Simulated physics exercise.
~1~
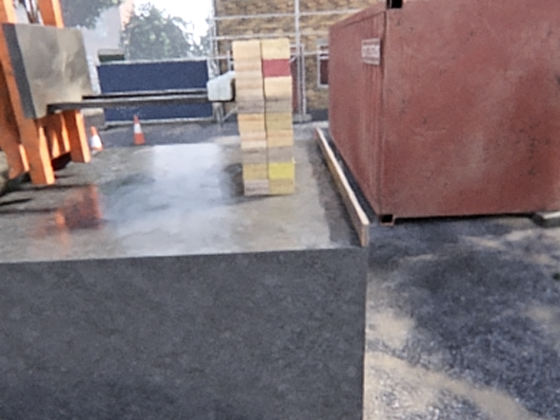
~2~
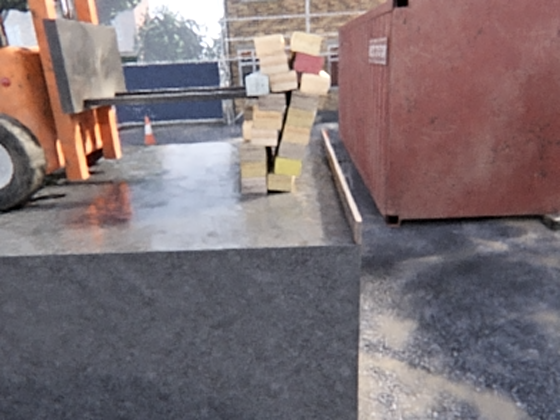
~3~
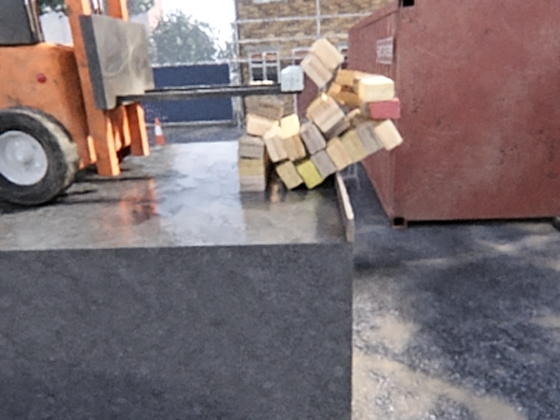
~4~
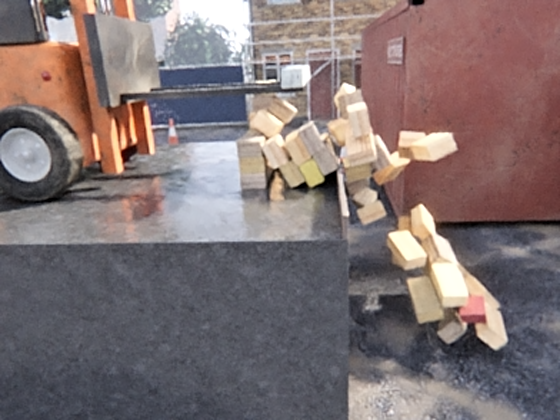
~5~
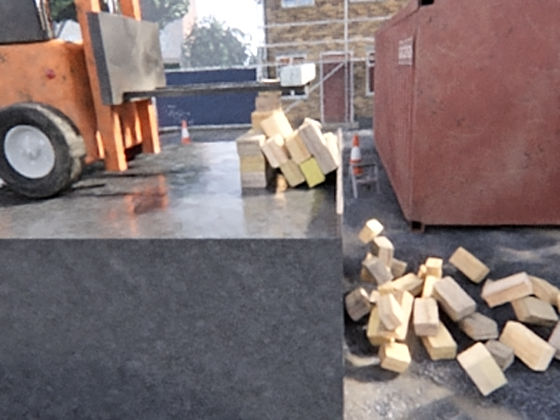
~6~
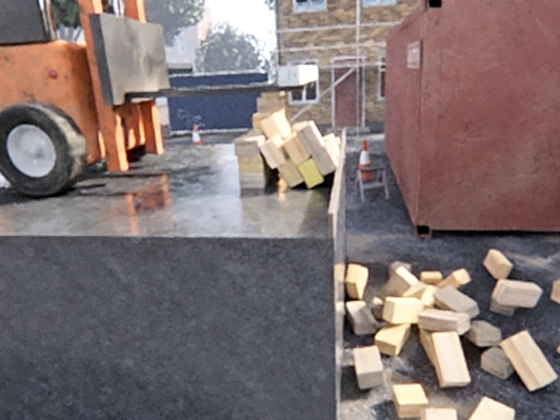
A forklift pushes a beam into stacked wooden blocks, toppling many off the platform's edge.
